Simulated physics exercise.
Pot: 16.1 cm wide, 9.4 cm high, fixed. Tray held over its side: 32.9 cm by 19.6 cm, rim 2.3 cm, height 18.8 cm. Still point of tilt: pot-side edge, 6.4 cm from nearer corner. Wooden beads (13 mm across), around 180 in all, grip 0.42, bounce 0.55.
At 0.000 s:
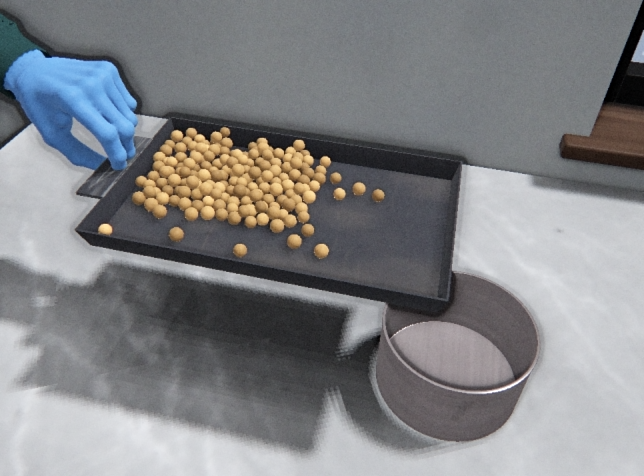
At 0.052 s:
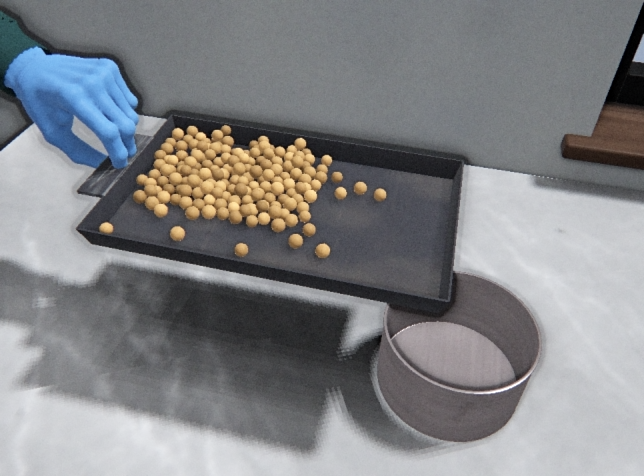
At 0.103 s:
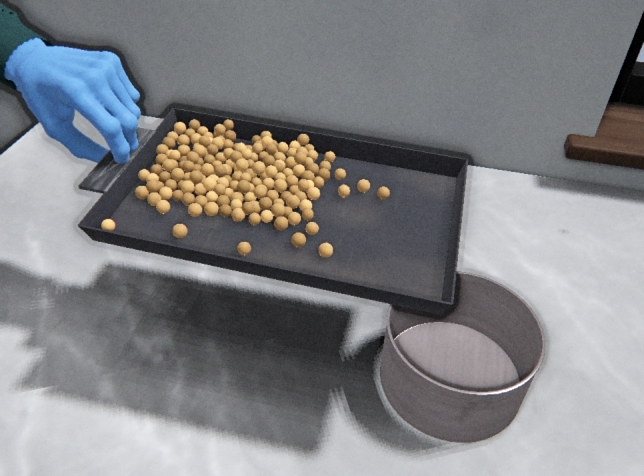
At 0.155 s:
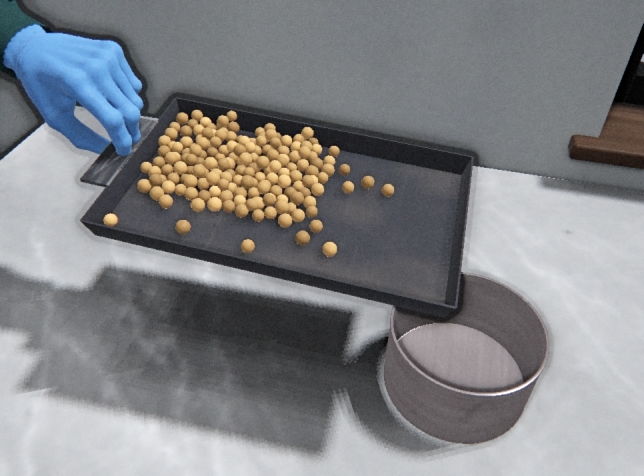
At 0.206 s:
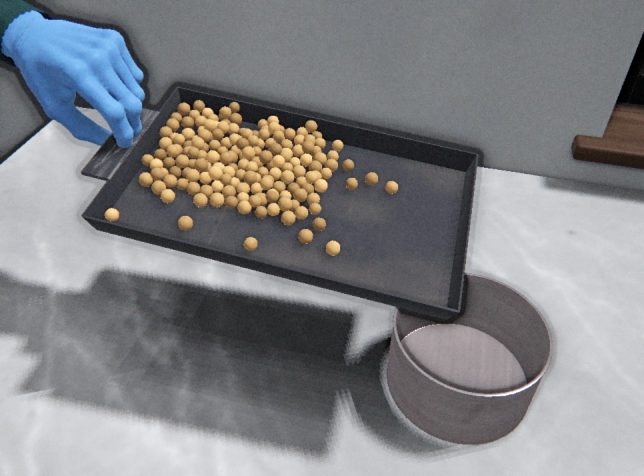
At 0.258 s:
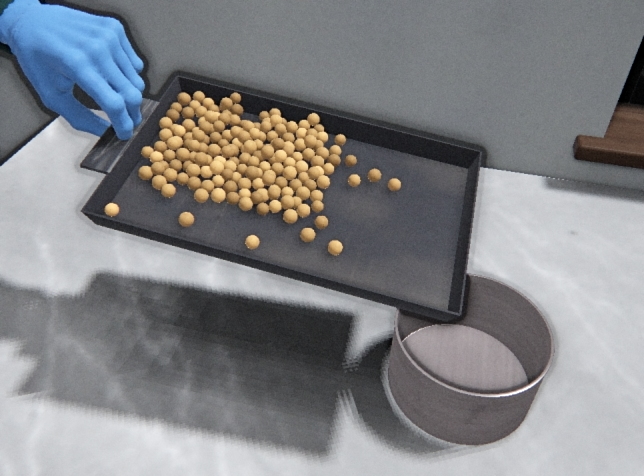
A blue-gloved hand raises the left end of a dark tray of wooden beads slightly.
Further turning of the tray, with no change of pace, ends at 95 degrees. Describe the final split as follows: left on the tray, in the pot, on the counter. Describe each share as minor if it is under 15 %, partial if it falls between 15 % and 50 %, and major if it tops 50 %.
Tray - minor; pot - partial; counter - major.
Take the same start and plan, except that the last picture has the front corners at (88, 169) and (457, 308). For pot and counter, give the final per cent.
That works out as pot 40 and counter 60.
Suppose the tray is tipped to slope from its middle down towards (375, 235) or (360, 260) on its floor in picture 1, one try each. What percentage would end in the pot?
About 70 per cent on the first try and 55 per cent on the second.
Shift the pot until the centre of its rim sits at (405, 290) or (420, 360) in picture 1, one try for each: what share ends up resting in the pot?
Near 0 and 90 percent, one try each.
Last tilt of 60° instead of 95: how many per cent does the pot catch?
I'd expect some 5 per cent in the pot.
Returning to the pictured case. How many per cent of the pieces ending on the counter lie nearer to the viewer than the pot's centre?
Share: Roughly 100 %.
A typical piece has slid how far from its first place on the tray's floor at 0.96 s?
By then it sits near 16 cm from where it began.
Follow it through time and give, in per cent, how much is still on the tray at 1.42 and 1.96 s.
First 80, then 0.
After 0.96 s, tilt 51 degrees; the tray holds 95 %, the pot 0 %.
After 1.42 s, tilt 77 degrees; the tray holds 80 %, the pot 5 %.
After 1.96 s, tilt 95 degrees; the tray holds 0 %, the pot 30 %.
By 2.9 s all is still; tray 0 %, pot 35 %, counter 65 %.
